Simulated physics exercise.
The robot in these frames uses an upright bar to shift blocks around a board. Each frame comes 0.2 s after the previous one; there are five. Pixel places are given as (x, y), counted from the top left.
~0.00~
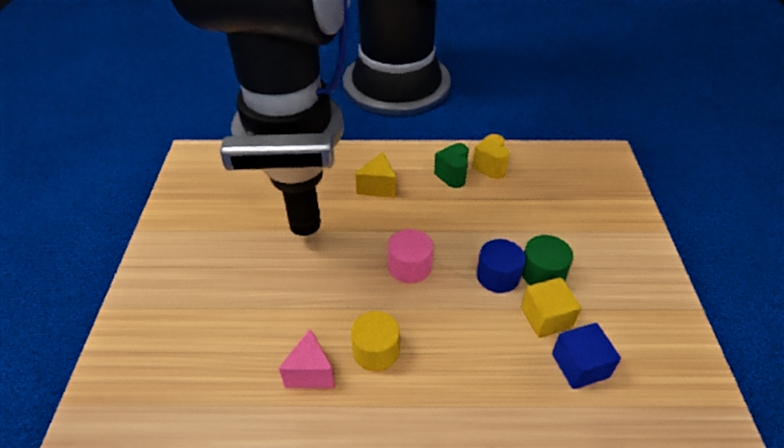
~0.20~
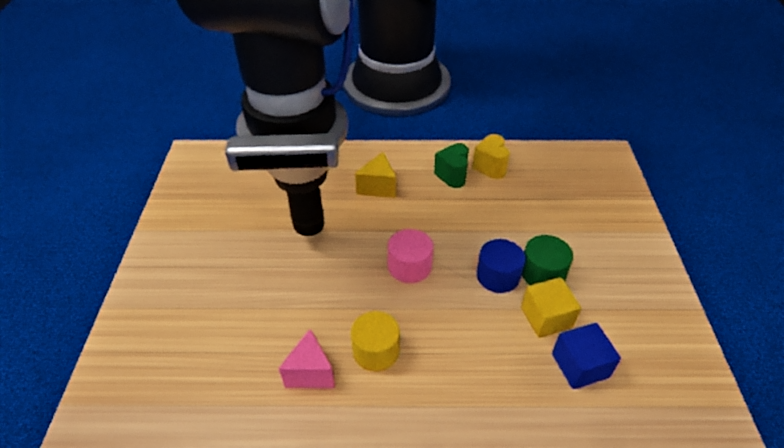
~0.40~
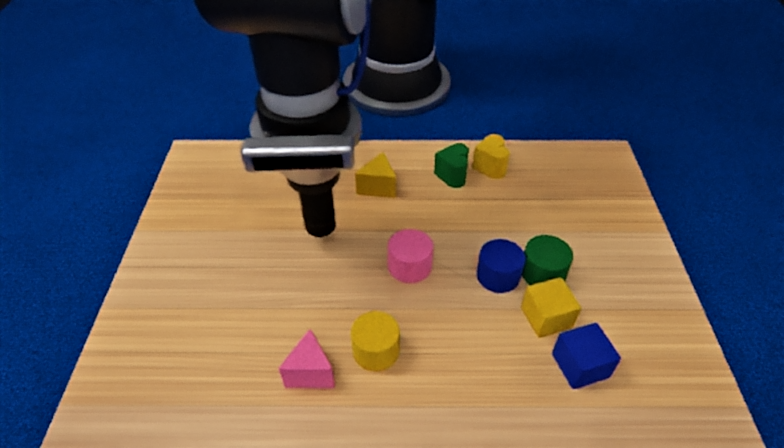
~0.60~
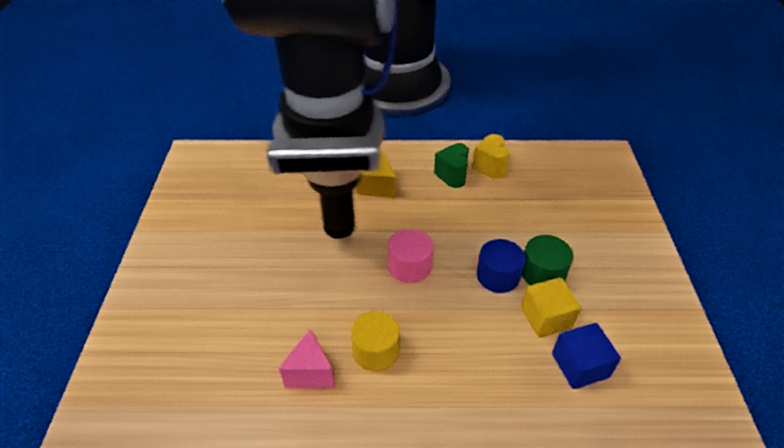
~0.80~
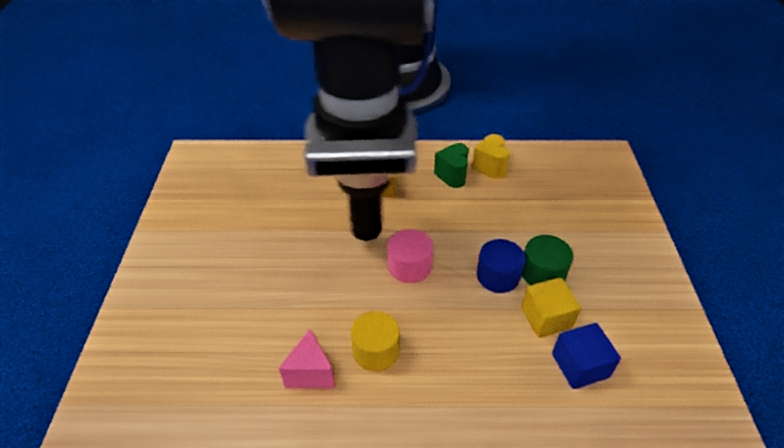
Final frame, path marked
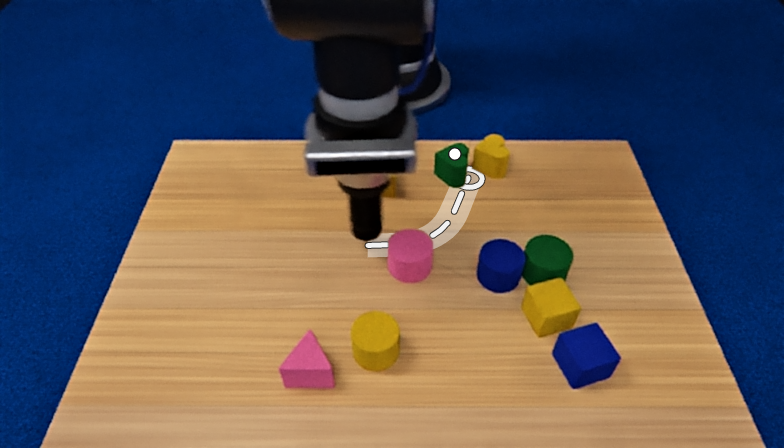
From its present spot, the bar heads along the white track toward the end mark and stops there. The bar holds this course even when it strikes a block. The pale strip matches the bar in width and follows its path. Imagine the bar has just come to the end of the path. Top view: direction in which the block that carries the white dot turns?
It ends up turned anticlockwise.
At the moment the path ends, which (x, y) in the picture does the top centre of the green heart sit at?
The centre of its top face lies at (452, 139).
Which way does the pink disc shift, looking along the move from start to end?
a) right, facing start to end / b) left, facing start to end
Answer: A.
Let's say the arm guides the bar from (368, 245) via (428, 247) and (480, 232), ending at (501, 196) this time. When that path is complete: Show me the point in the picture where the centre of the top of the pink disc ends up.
The spot you're after is about (440, 256) in the image.
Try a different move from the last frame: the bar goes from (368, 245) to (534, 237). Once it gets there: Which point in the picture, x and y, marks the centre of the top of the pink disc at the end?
Close to (429, 250).
The line goes from (368, 245) through (422, 240) and (454, 211) to (468, 178); the dot is on the green heart.
The first path, step by step. One third of the way, bar (424, 225); pink disc (426, 249).
Two thirds of the way, bar (456, 195); pink disc (426, 249).
At the end, bar (470, 163); pink disc (426, 249); green heart (452, 139), turned 40° anticlockwise; yellow heart unmoved.
